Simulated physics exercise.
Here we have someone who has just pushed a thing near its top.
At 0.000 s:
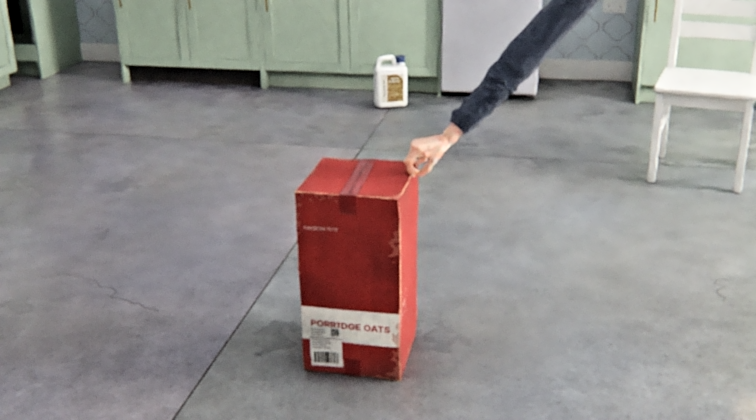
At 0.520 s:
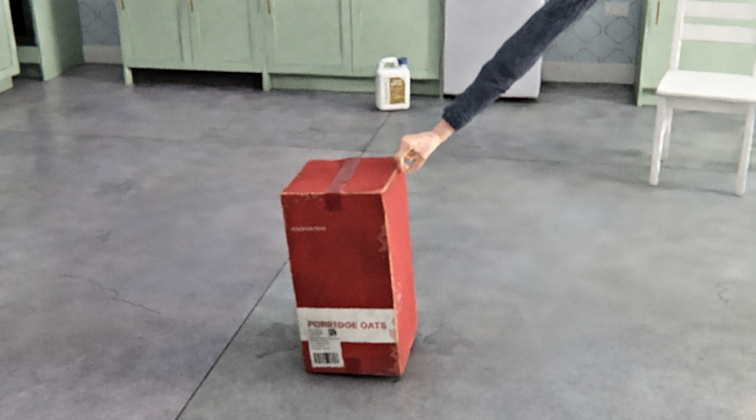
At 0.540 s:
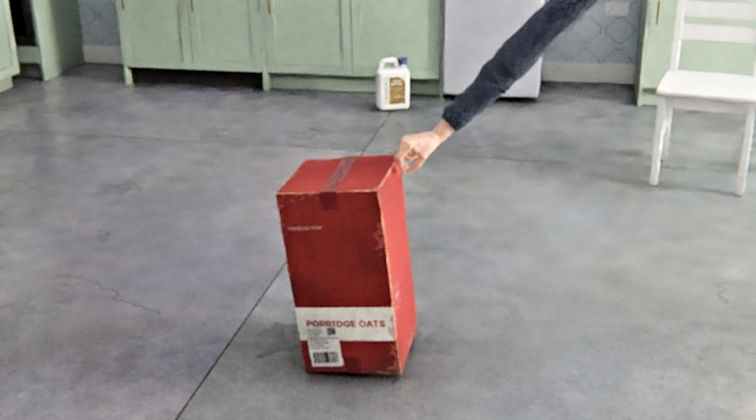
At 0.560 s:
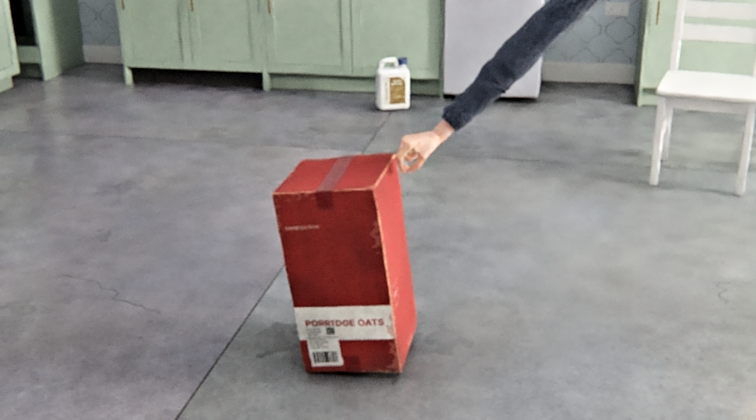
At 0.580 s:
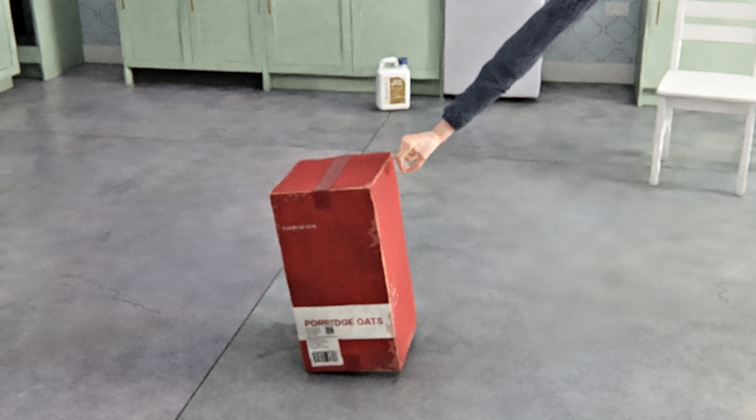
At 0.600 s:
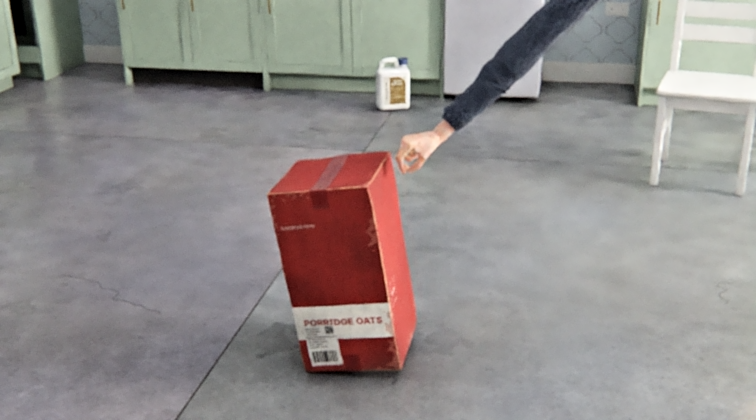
A kitchen with a grey floor and pale green cabinets is seen from slightly above by a still camera. A tall red box labelled porridge oats stands in the middle, with a white jug behind it, a white chair at right, and a dark-sleeved arm reaching in from the upper right. The hand pushes the box's top corner, and the box leans slightly leftward, tilting gradually further.
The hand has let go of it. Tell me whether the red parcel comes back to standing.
In the end the red parcel rocks back upright.
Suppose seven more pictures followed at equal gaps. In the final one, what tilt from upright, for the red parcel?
About 8°.
By 0.84 s, red parcel 3° off upright near (358, 267).
By 1.10 s, red parcel upright near (362, 268).
When it is over (3.5 s), the red parcel returns to its base, near (363, 269).
